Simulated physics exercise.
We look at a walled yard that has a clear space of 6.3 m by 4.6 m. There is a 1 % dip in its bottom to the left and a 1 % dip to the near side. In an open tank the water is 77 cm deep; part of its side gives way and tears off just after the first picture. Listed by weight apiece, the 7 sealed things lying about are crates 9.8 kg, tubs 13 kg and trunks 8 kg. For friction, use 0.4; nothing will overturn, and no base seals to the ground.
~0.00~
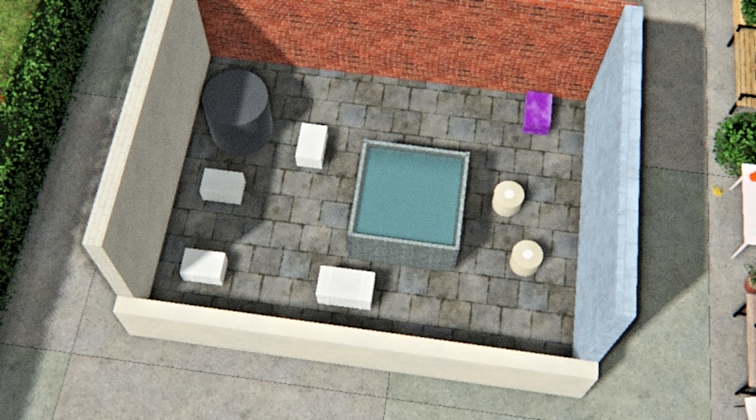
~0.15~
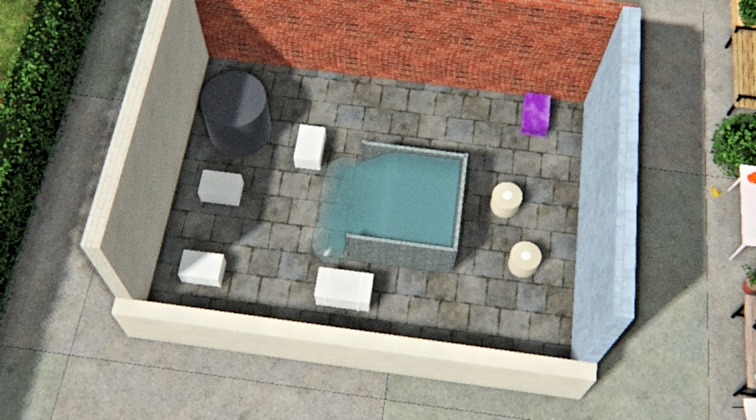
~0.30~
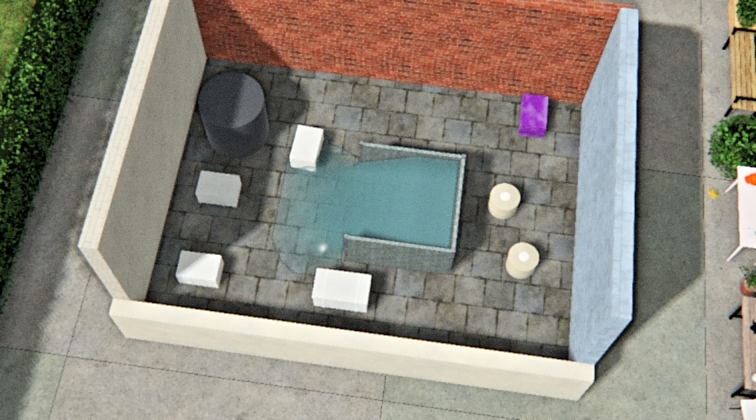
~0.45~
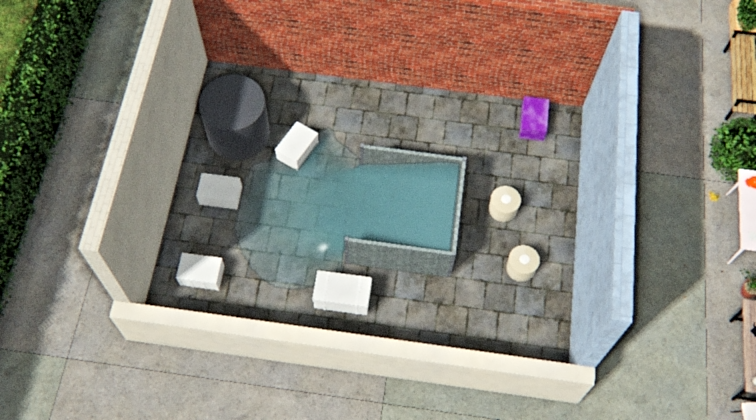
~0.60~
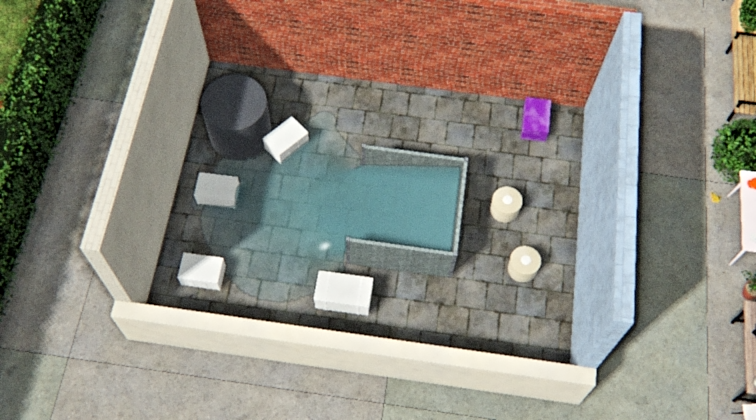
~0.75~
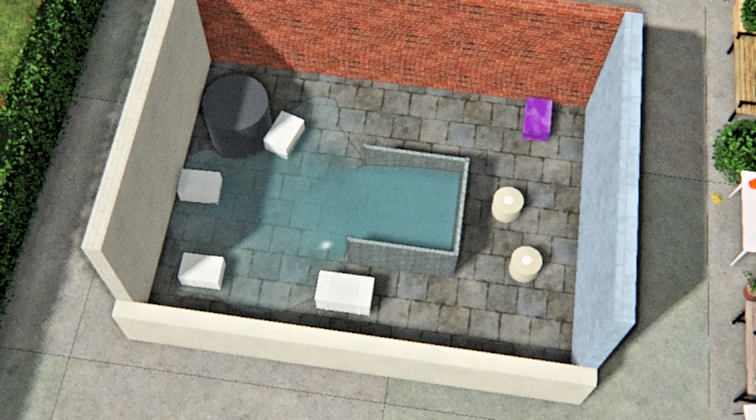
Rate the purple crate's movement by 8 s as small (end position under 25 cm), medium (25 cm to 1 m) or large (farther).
Medium.
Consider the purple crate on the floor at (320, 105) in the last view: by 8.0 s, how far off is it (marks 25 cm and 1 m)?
Put there, it wanders off a long way.
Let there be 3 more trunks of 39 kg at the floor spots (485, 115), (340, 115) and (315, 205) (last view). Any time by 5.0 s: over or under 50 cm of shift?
Well, in that order it's lower, lower and higher.
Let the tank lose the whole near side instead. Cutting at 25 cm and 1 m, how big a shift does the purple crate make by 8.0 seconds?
Had it gone that way, the purple crate would be borne far.
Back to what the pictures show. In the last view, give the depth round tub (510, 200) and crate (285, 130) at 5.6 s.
I'd estimate 2 cm for the first and 4 cm for the second.
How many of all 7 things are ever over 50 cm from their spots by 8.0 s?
By my tally, 5.
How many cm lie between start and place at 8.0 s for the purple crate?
Around 40 cm from the start.
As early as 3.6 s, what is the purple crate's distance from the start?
I'd put it at around 0 cm.
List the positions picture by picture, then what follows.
In the first picture, the purple crate at (539, 108) rests on the ground; water covers 2.2 m2; 0 of 7 have shifted.
In the second picture, the purple crate at (537, 110) rests on the ground; water covers 3.2 m2; 0 of 7 have shifted.
In the third picture, the purple crate at (535, 111) rests on the ground; 4.4 m2 under water; 0 of 7 have shifted.
In the fourth picture, the purple crate at (536, 114) rests on the ground; 5.9 m2 under water; 1 of 7 have shifted.
In the fifth picture, the purple crate at (538, 114) rests on the ground; water covers 7.5 m2; 2 of 7 have shifted.
In the sixth picture, the purple crate at (539, 115), on the bottom; 9.3 m2 under water; 2 of 7 have shifted.
After 1.6 s the purple crate is near (539, 115), 0.0 m from its start, aground; 2 afloat.
After 3.6 s the purple crate is near (539, 115), 0.0 m from its start, aground; 2 afloat.
After 5.6 s the purple crate is near (548, 117), 0.1 m from its start, aground; 4 afloat.
After 8.0 s the purple crate is near (566, 114), 0.4 m from its start, afloat; 5 afloat.
